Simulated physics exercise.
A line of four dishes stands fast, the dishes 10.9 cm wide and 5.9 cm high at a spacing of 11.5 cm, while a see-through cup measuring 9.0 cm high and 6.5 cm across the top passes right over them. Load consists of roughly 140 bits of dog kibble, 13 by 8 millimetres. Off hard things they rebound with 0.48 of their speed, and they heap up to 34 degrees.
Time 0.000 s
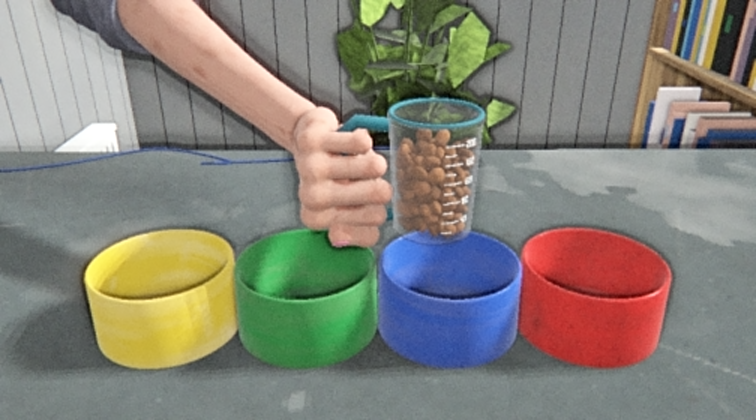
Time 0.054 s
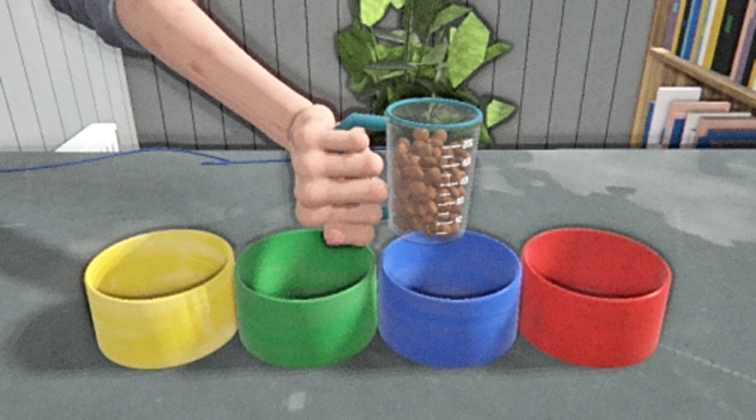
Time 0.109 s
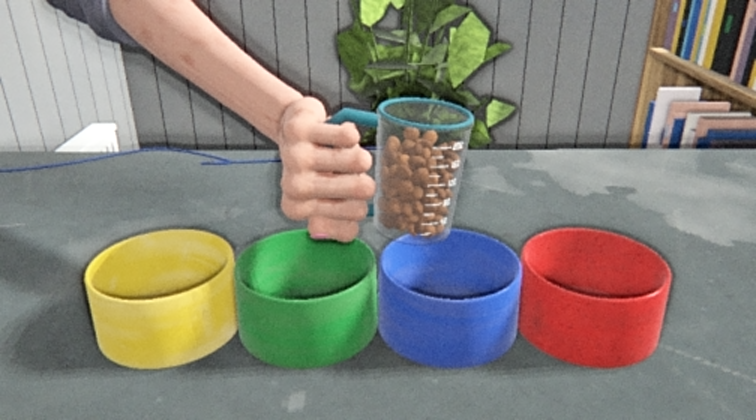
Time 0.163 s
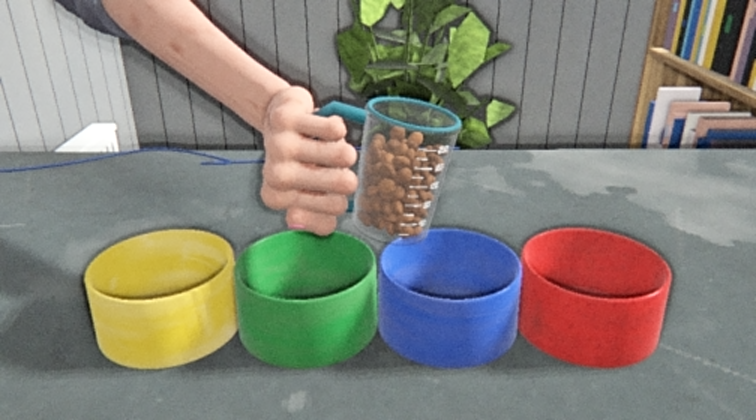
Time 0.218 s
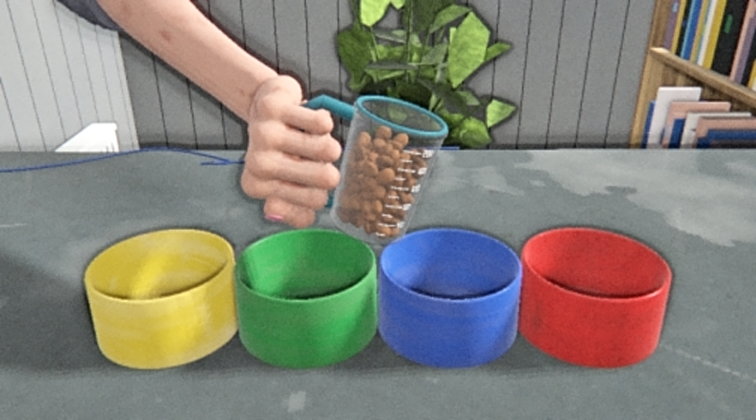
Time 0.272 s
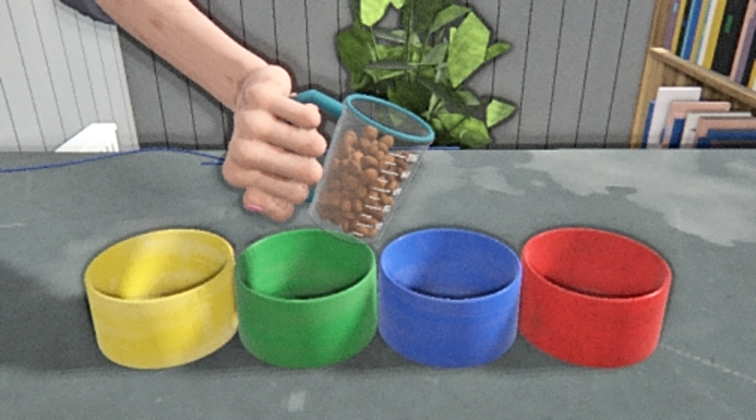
A hand reaching in from the upper left grips a clear measuring cup with a teal rim and handle, filled with brown kibble, above a grey tabletop seen from the front and slightly above. Yellow, green, blue and red dishes stand in a row below, with a leafy plant and bookshelf behind. The hand moves the cup left from above the blue dish towards the green one, tilting it rightward, while the view stays still.
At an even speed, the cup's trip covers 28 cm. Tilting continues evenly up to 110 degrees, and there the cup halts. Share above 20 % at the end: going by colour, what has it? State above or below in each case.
Red: Not in excess of a fifth, blue: Not in excess of a fifth, green: Not in excess of a fifth, yellow: In excess of a fifth, counter: Not in excess of a fifth.
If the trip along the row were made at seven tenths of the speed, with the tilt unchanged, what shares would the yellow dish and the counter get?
The shares would then be yellow 50 and counter 0.
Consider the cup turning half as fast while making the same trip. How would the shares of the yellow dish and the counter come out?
Yellow 90; counter 0.
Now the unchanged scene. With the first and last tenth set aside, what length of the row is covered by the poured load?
Length: About 6 cm.
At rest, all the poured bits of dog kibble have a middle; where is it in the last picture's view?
Once everything settles, the centre is around (172, 307).
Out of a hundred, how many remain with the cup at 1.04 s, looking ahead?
Roughly 95 per cent, I'd say.
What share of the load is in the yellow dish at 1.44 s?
30 %.
After 0.73 s, tilt 70 degrees; cup holds 100 %.
After 1.04 s, tilt 103 degrees; cup holds 95 %.
After 1.44 s, tilt 110 degrees; cup holds 65 %, yellow 30 %.
At rest (3.5 s), red 0 %, blue 0 %, green 0 %, yellow 90 %, counter 0 %, cup 5 %.
